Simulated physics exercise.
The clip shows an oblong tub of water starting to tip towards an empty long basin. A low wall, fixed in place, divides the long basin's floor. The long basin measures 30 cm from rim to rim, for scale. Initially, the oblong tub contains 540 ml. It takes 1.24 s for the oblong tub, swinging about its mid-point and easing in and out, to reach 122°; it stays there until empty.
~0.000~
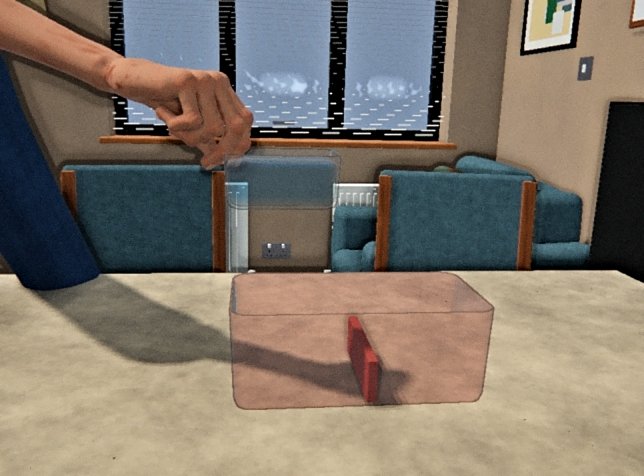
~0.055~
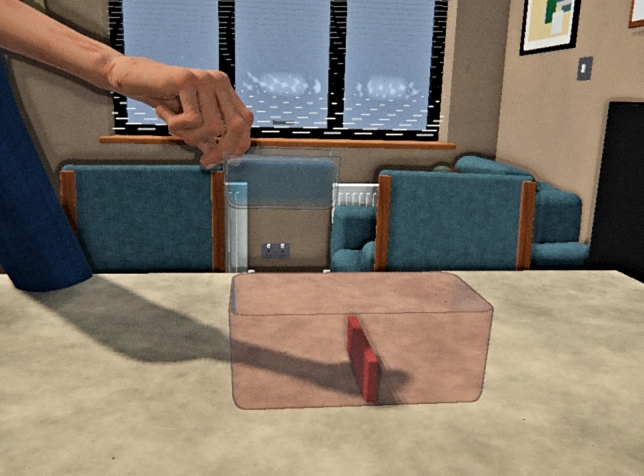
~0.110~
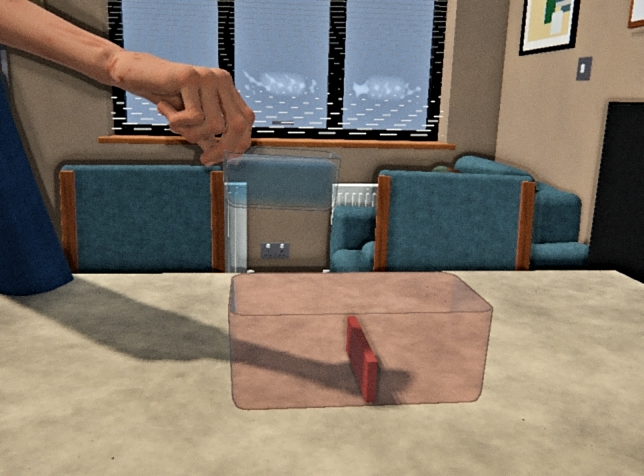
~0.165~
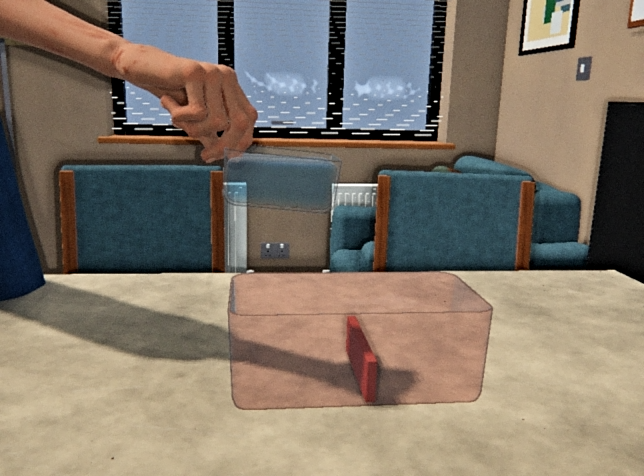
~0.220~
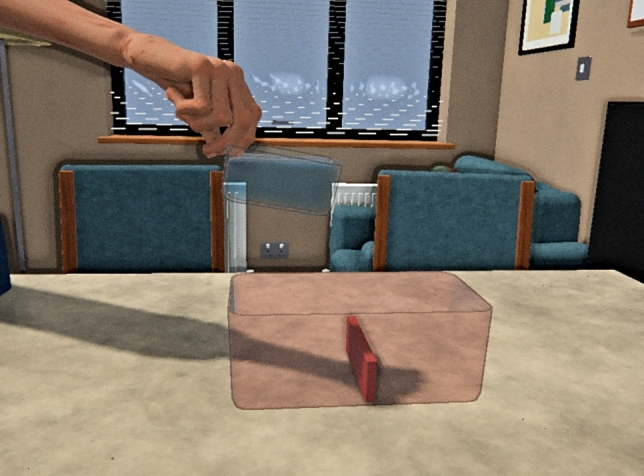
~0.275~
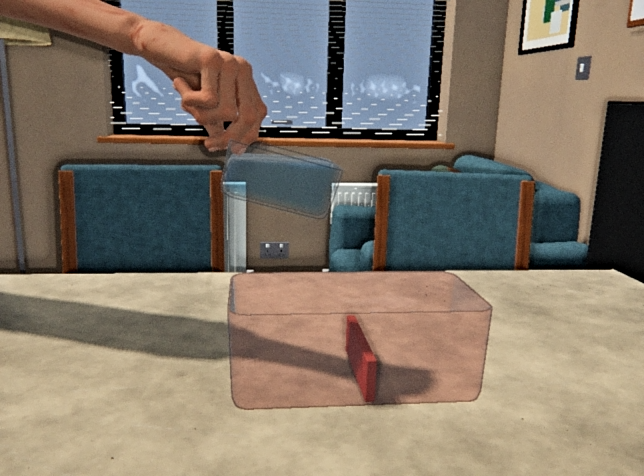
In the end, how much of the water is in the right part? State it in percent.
Roughly 75 percent is in the right part.
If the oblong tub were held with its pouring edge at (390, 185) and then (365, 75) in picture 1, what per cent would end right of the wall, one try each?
95 and 85 %.
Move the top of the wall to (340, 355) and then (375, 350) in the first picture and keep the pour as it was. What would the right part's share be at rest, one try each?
I'd say 80 percent on the first go, 65 percent on the next.
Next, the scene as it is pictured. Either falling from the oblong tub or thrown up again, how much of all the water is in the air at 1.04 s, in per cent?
Airborne fraction: Approx. 5 %.
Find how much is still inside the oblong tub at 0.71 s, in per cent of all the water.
Near 26 in a hundred.
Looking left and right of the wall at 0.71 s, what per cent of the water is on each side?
Left side near 2, right side near 32.
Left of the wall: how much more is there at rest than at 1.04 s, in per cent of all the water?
Difference: Approx. 6 %.
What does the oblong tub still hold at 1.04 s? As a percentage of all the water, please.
2 per cent or so.
Then, 0.71 s in, the tilt is 75° and 26 per cent is still to pour, 2 is left of the wall and 33 right of it.
Then, 1.04 s in, the tilt is 114° and 2 per cent is still to pour, 19 is left of the wall and 74 right of it.
Then, 1.37 s in, the tilt is 122° and 0 per cent is still to pour, 24 is left of the wall and 75 right of it.
Then, 1.74 s in, the tilt is 122° and 0 per cent is still to pour, 24 is left of the wall and 75 right of it.
Finally, 24 per cent lies left of the wall, 75 right of it and 1 outside.
